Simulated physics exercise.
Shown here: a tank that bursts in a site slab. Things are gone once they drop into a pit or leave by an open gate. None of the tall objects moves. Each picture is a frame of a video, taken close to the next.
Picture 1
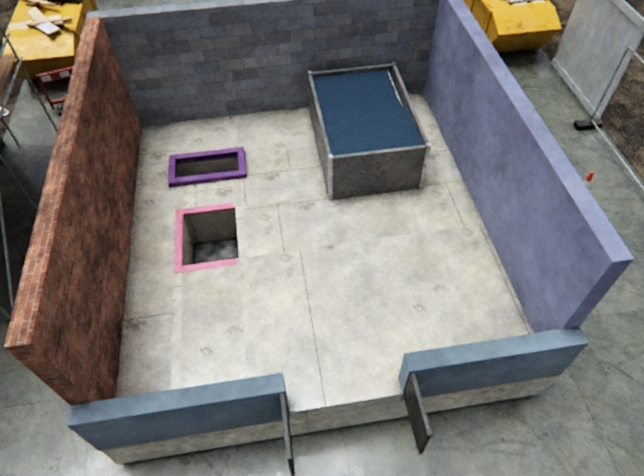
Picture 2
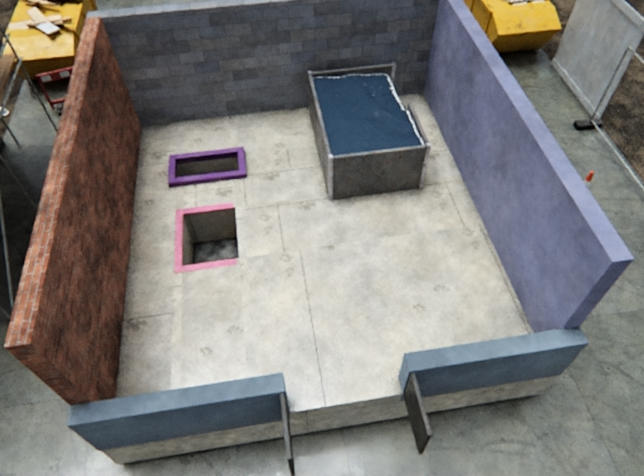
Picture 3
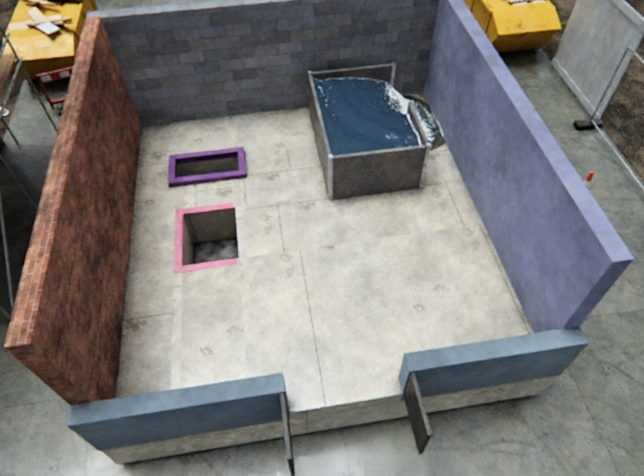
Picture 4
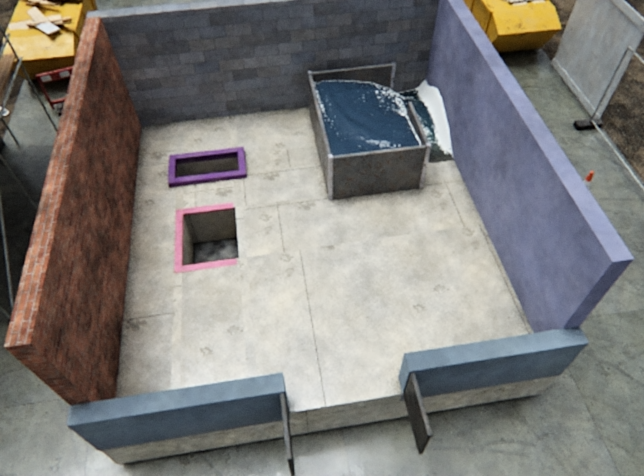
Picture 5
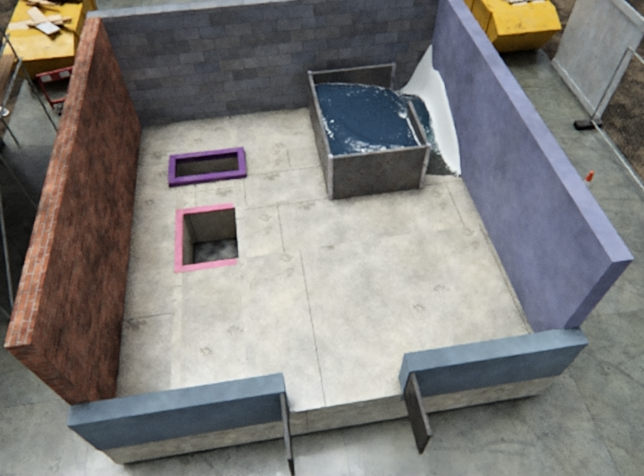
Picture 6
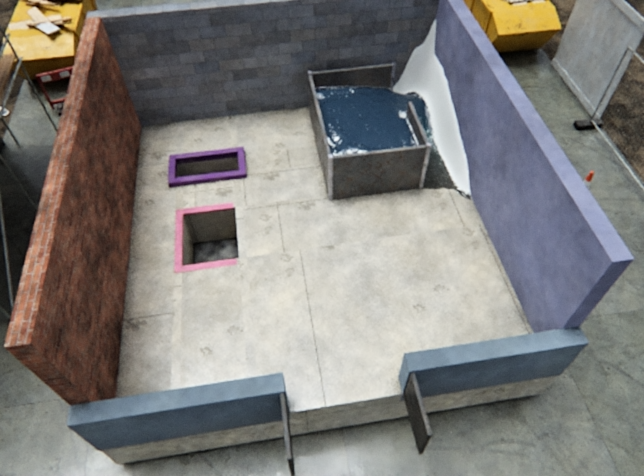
At the start, dark blue water lies still in a gray tank near the back of a walled concrete slab. Water then breaks out through the tank's right side, foaming white, reaches the purple wall, and spreads up and along its base while the surface in the tank churns.
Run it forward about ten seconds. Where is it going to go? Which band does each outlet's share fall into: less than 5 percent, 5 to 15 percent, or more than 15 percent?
In order: The gate will receive a cut lying in the five-to-fifteen per cent band, the purple pit will receive a cut falling short of five per cent, the pink pit will receive a cut exceeding fifteen per cent.
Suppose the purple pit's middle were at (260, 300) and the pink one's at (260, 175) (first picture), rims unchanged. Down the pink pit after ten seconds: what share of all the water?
The pink pit receives 8 per cent.
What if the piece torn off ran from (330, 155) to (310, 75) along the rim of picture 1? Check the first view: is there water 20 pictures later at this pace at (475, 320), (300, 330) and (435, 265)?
Point 1: Unwetted; point 2: Unwetted; point 3: Unwetted.
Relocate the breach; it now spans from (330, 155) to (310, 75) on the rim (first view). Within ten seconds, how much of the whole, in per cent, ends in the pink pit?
I'd estimate the pink pit takes around 40 percent.
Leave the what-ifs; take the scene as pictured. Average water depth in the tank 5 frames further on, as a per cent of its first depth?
Near 60 in a hundred.
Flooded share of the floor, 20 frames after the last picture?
I'd put it at roughly 60 per cent.
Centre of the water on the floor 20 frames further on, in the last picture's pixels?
Estimate: (370, 182).
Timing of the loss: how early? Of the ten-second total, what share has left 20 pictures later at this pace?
Close to 5 out of every hundred.
A moment on, water covers 20 % of the floor; the gate 0 %, the purple pit 0 %, the pink pit 0 %.
Next, water covers 45 % of the floor; the gate 0 %, the purple pit 0 %, the pink pit 0 %.
Then, water covers 60 % of the floor; the gate 2 %, the purple pit 0 %, the pink pit 0 %.
Later, water covers 85 % of the floor; the gate 5 %, the purple pit 0 %, the pink pit 3 %.
In the end, water covers 95 % of the floor; the gate 9 %, the purple pit 0 %, the pink pit 18 %.
